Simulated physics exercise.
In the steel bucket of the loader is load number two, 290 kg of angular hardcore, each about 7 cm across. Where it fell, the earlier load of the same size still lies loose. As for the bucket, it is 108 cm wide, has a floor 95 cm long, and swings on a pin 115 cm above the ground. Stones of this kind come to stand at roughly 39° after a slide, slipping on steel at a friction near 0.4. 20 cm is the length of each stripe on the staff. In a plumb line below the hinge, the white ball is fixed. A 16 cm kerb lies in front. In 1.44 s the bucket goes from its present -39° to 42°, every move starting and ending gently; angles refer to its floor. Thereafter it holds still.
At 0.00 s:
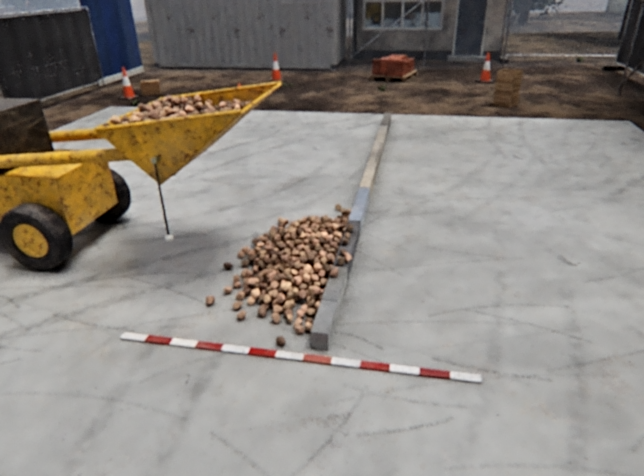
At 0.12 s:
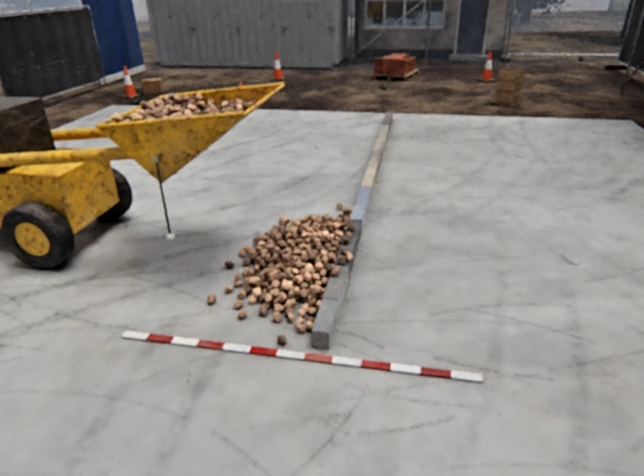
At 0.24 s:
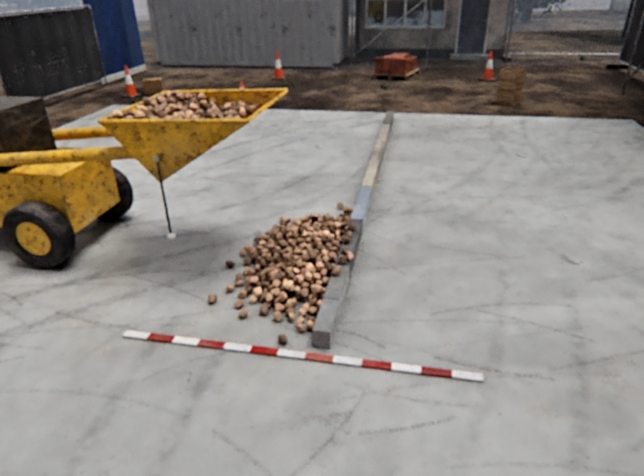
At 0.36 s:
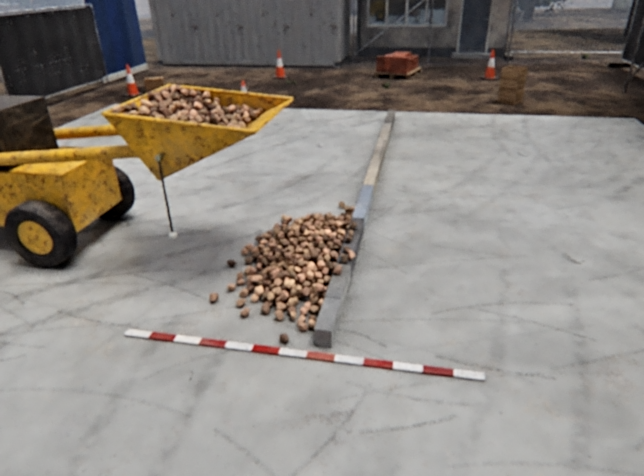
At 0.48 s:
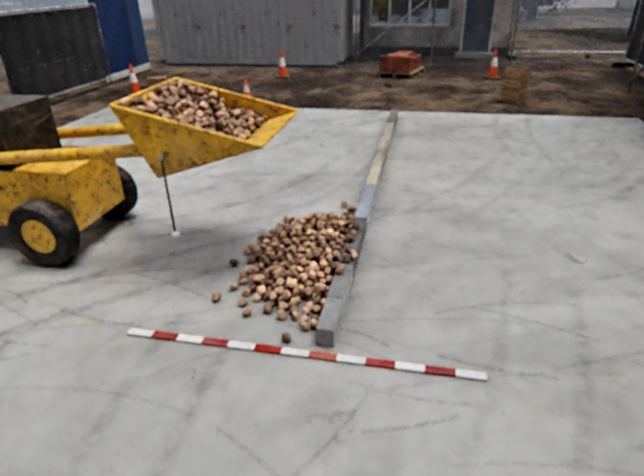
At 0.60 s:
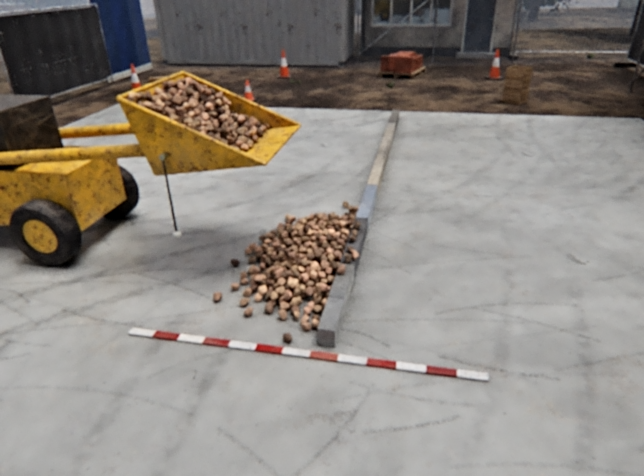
On a concrete yard, a yellow loader's bucket of brown stones tilting steadily forward, its lip lowering beside a loose stone pile.
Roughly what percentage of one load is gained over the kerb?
Roughly 1 per cent.
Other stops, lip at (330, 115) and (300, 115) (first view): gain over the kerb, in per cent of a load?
The first would add some 70 per cent and the second some 30 per cent.
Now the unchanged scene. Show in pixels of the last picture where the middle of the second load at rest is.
(283, 242).
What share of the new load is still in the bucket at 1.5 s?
Reading: Near 70 % of the load.
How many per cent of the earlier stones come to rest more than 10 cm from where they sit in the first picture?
About 5 %.
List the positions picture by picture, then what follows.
In the first frame, the bucket is at -39°, its lip at (241, 112); the top of the load is at (189, 104). The earlier load is highest near (296, 241), 25 cm above ground level, 100 % on this side of the kerb.
In the second frame, the bucket is at -37°, its lip at (244, 113); the top of the load is at (171, 101); the stones move at 0.1 m/s on average.
The third frame shows lip at (249, 121), floor tilted -33°, highest stones at (163, 99); the stones move at 0.2 m/s on average.
The fourth frame shows lip at (256, 132), floor tilted -26°, highest stones at (162, 94); the stones move at 0.3 m/s on average.
In the fifth frame, the bucket is at -18°, its lip at (262, 147); the top of the load is at (169, 88); the stones move at 0.3 m/s on average.
In the sixth frame, the bucket is at -8°, its lip at (266, 164); the top of the load is at (177, 84); the stones move at 0.3 m/s on average.
After 1.1 s the floor is at 29°; in per cent of one load, 100 in the bucket, 100 on this side of the kerb; the foremost stones are at (350, 247).
After 1.5 s the floor is at 42°; in per cent of one load, 68 in the bucket, 132 on this side of the kerb; the foremost stones are at (350, 247).
After 1.9 s the floor is at 42°; in per cent of one load, 14 in the bucket, 186 on this side of the kerb; the foremost stones are at (351, 249).
After 4.4 s the floor is at 42°; in per cent of one load, 0 in the bucket, 199 on this side of the kerb, 1 over the kerb; the foremost stones are at (378, 265). Net gain over the kerb, 1.
